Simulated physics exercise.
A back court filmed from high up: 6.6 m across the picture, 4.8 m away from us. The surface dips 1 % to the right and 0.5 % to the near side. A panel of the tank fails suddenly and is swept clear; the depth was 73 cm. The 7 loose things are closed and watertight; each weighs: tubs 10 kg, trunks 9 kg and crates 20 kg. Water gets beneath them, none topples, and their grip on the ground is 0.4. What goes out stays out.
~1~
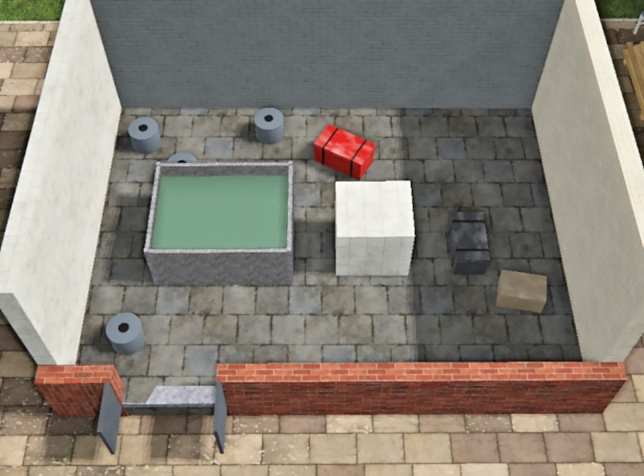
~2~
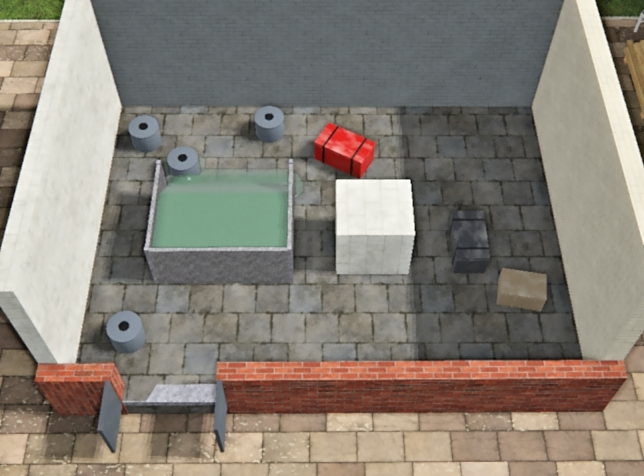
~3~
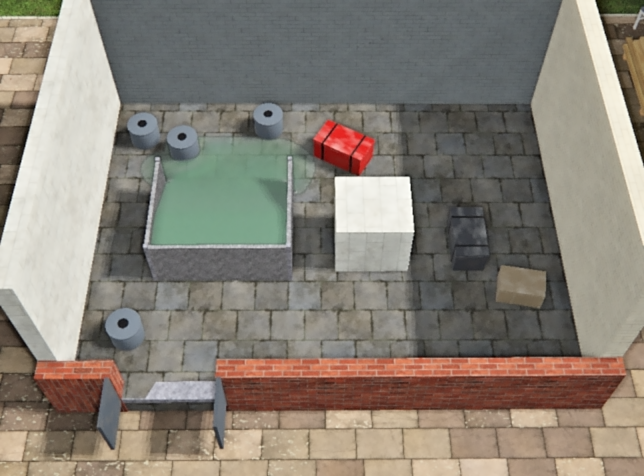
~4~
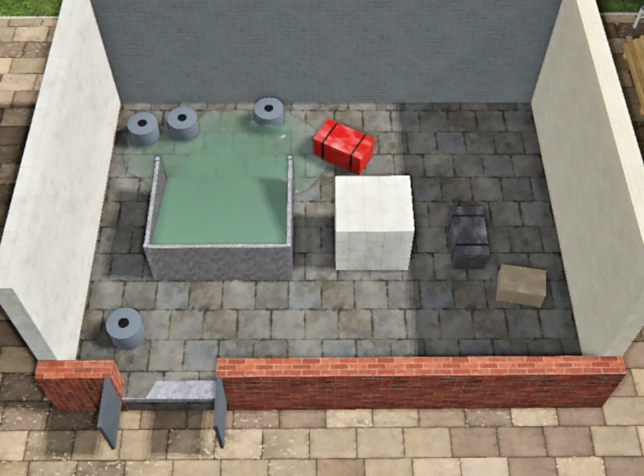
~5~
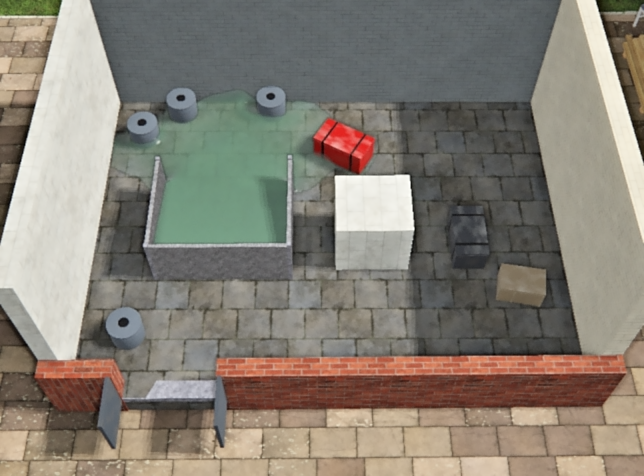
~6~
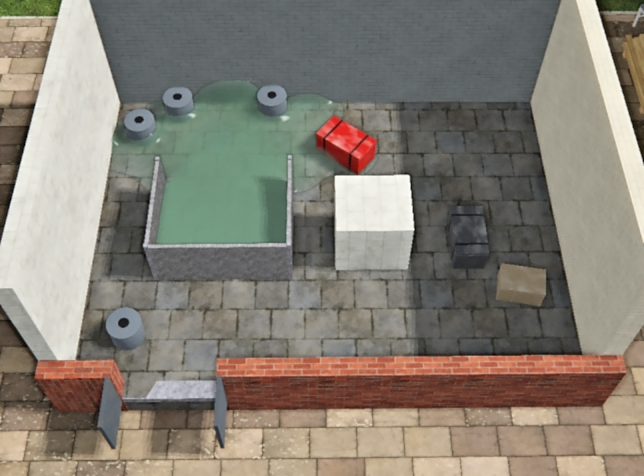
Green water poured out of the back of a walled tank in a paved yard and spread toward the rear wall, pushing a gray cylinder backward and nudging others, while the red trunk barely shifted.
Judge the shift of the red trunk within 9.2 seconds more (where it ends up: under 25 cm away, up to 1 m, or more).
Red trunk travels far.
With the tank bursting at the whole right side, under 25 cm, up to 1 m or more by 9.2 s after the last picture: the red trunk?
In that case the red trunk gets carried off.
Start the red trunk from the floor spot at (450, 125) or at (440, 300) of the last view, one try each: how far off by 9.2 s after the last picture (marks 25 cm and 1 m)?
In turn: It ends far away; it ends far away.
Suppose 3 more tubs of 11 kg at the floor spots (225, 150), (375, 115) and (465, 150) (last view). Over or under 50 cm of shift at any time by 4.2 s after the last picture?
In turn: Past it, past it, over.
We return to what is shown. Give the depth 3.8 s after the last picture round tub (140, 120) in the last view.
About 8 cm.
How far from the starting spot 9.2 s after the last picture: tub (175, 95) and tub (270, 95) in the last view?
In turn: 300 cm, 400 cm.
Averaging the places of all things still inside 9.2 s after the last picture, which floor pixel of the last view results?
At about (373, 302).
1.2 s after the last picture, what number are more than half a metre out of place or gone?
By then 3.
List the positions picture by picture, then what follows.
The first frame shows the red trunk at (344, 144) rests on the ground; water covers 2.5 m2; 0 of 7 have shifted.
The second frame shows the red trunk at (345, 142) rests on the ground; 3.4 m2 under water; 1 of 7 have shifted.
The third frame shows the red trunk at (344, 139), on the bottom; 4.8 m2 under water; 1 of 7 have shifted.
The fourth frame shows the red trunk at (344, 139) rests on the ground; 6.2 m2 under water; 2 of 7 have shifted.
The fifth frame shows the red trunk at (344, 138) rests on the ground; 7.6 m2 under water; 2 of 7 have shifted.
The sixth frame shows the red trunk at (346, 137) rests on the ground, 5 cm from its start; 8.4 m2 under water; 3 of 7 have shifted.
Then, 1.2 s after the last picture the red trunk is near (421, 134), 1.2 m from its start, aground; 0 of 7 are out; 2 afloat.
Then, 3.8 s after the last picture the red trunk is near (539, 284), 3.6 m from its start, afloat; 1 of 7 are out; 2 afloat.
Then, 6.2 s after the last picture the red trunk is near (480, 319), 3.5 m from its start, afloat; 2 of 7 are out; 2 afloat.
Then, 9.2 s after the last picture the red trunk is near (371, 325), 3.2 m from its start, afloat; 2 of 7 are out; 4 afloat.
